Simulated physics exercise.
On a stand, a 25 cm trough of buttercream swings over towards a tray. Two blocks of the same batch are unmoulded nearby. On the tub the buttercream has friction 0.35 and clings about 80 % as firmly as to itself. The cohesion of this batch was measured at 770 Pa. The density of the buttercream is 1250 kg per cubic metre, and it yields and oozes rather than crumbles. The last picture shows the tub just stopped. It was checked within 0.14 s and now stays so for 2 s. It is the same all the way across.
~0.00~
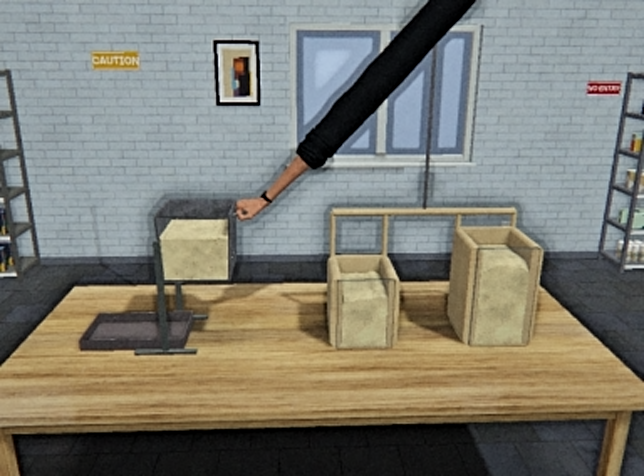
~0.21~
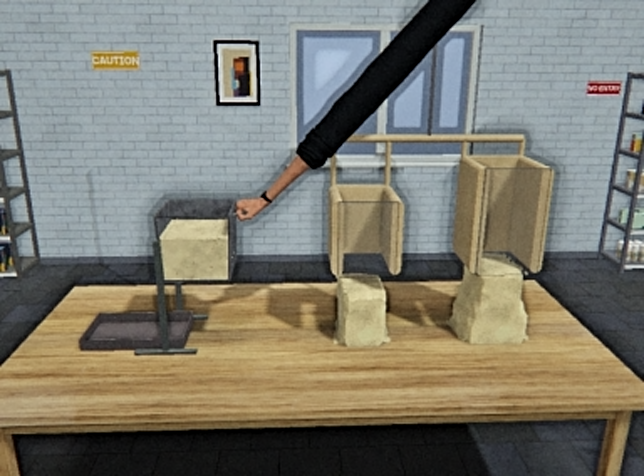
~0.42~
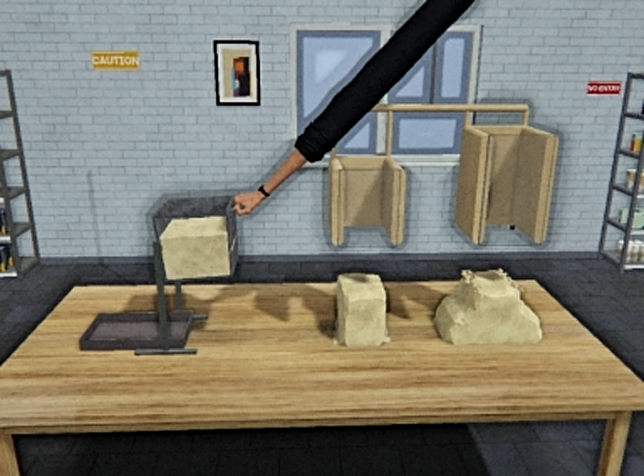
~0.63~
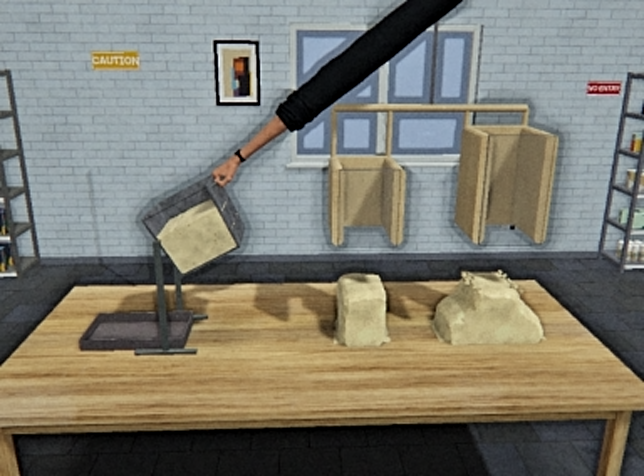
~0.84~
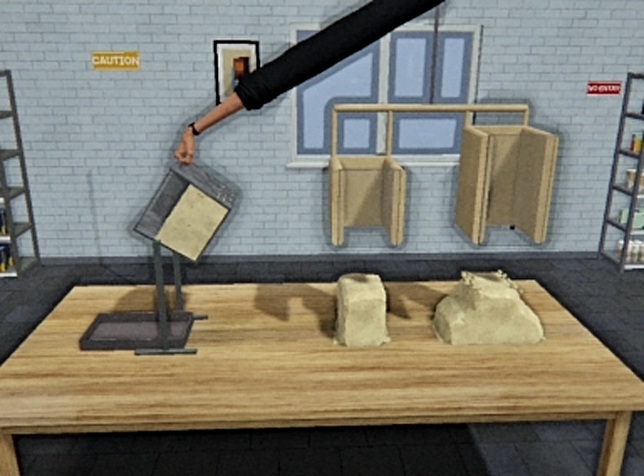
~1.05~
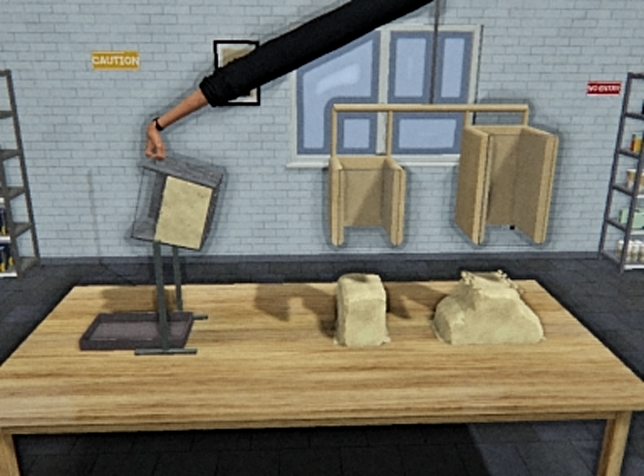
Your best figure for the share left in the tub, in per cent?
Close to 100 per cent.
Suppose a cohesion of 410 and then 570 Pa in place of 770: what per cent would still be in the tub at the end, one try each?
In turn about 100 %, 100 %.
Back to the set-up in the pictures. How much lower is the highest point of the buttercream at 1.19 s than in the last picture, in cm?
Some 0 cm.
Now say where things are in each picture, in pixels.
In the first picture, handle-side rim at (228, 216), tilt 0 degrees; top of the buttercream at (180, 238); blocks stand 24 cm, 35 cm (left to right).
In the second picture, handle-side rim at (228, 216), tilt 0 degrees; top of the buttercream at (180, 238); blocks stand 23 cm, 31 cm (left to right).
In the third picture, handle-side rim at (226, 211), tilt 4 degrees; top of the buttercream at (222, 234); blocks stand 23 cm, 24 cm (left to right).
In the fourth picture, handle-side rim at (205, 187), tilt 28 degrees; top of the buttercream at (213, 210); blocks stand 23 cm, 23 cm (left to right).
In the fifth picture, handle-side rim at (170, 170), tilt 56 degrees; top of the buttercream at (192, 187); blocks stand 23 cm, 23 cm (left to right).
In the sixth picture, handle-side rim at (143, 168), tilt 75 degrees; top of the buttercream at (171, 179); blocks stand 23 cm, 23 cm (left to right).
After 1.19 s, the tub is at 75 degrees and holds 100 %.
After 1.36 s, the tub is at 75 degrees and holds 100 %.
After 1.53 s, the tub is at 75 degrees and holds 100 %.
After 1.70 s, the tub is at 75 degrees and holds 100 %.
After 3.05 s, at the end, the tub is at 75 degrees and holds 100 %.
